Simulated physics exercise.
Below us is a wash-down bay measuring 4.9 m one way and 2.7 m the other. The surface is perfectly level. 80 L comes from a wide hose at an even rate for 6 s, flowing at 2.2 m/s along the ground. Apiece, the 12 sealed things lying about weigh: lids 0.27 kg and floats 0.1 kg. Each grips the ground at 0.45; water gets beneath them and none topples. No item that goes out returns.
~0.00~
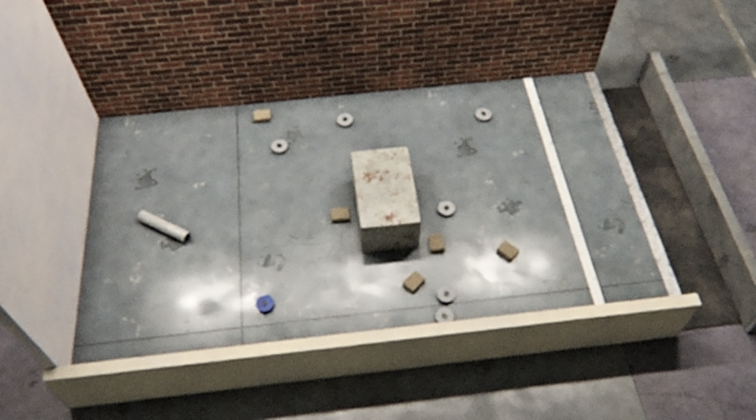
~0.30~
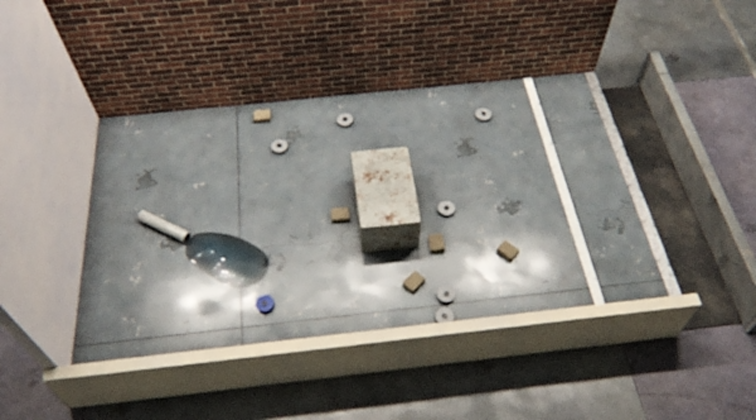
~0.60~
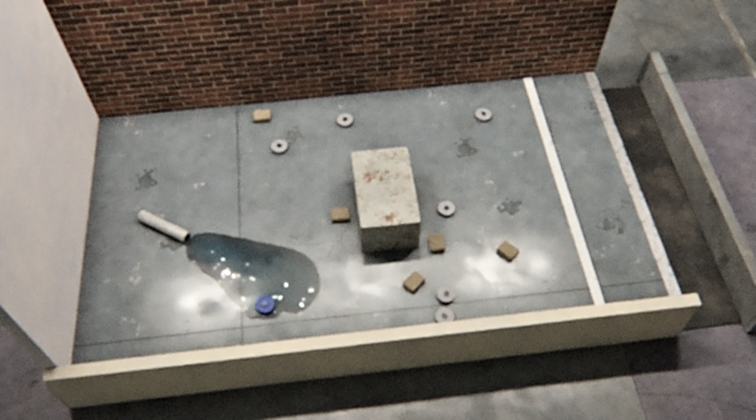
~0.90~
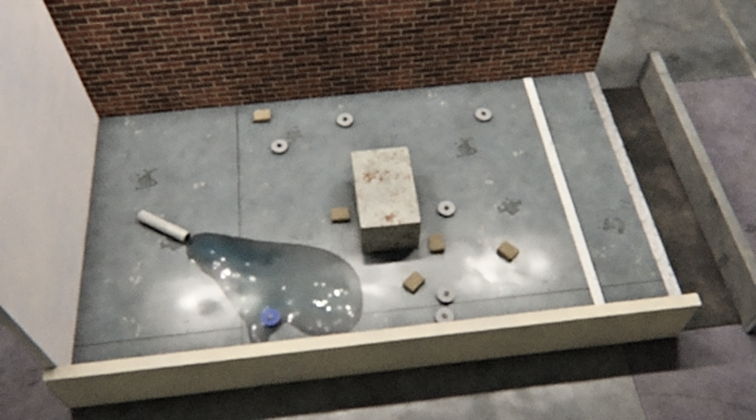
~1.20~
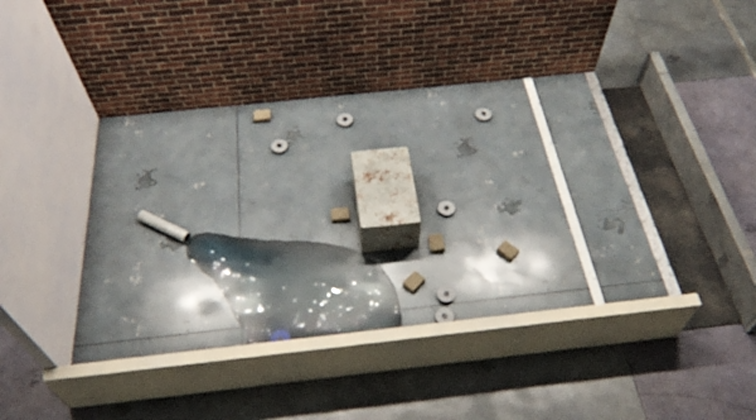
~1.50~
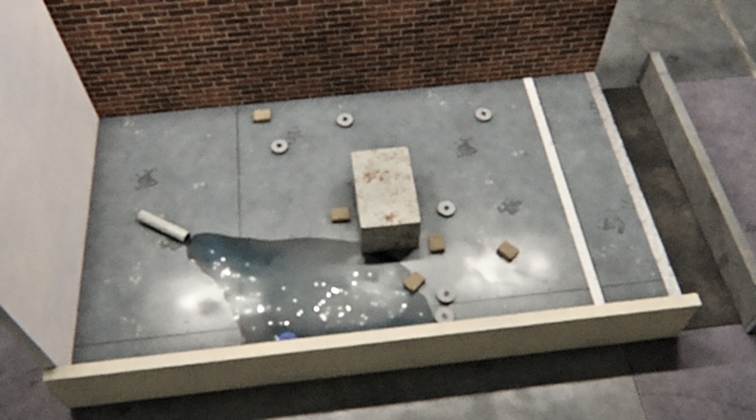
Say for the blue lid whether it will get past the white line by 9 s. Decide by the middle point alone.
Beyond it by then.
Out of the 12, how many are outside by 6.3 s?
I make it 0.
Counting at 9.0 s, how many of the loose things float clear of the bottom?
The count is 2.
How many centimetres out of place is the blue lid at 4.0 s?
Displacement near 150 cm.
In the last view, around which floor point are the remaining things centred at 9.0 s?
Mean floor pixel: About (438, 158).
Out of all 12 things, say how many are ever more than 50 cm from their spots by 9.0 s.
The total is 6.
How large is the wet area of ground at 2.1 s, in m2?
Flooded: Near 2.0 m2.
After 2.1 s the blue lid is near (307, 340), 0.5 m from its start, afloat; 0 of 12 are over the mark; 2 afloat.
After 4.0 s the blue lid is near (472, 311), 1.7 m from its start, afloat; 0 of 12 are over the mark; 1 afloat.
After 6.3 s the blue lid is near (672, 268), 3.4 m from its start, aground; 3 of 12 are over the mark; 2 afloat.
After 9.0 s the blue lid has gone out; 4 of 12 are over the mark; 2 afloat.
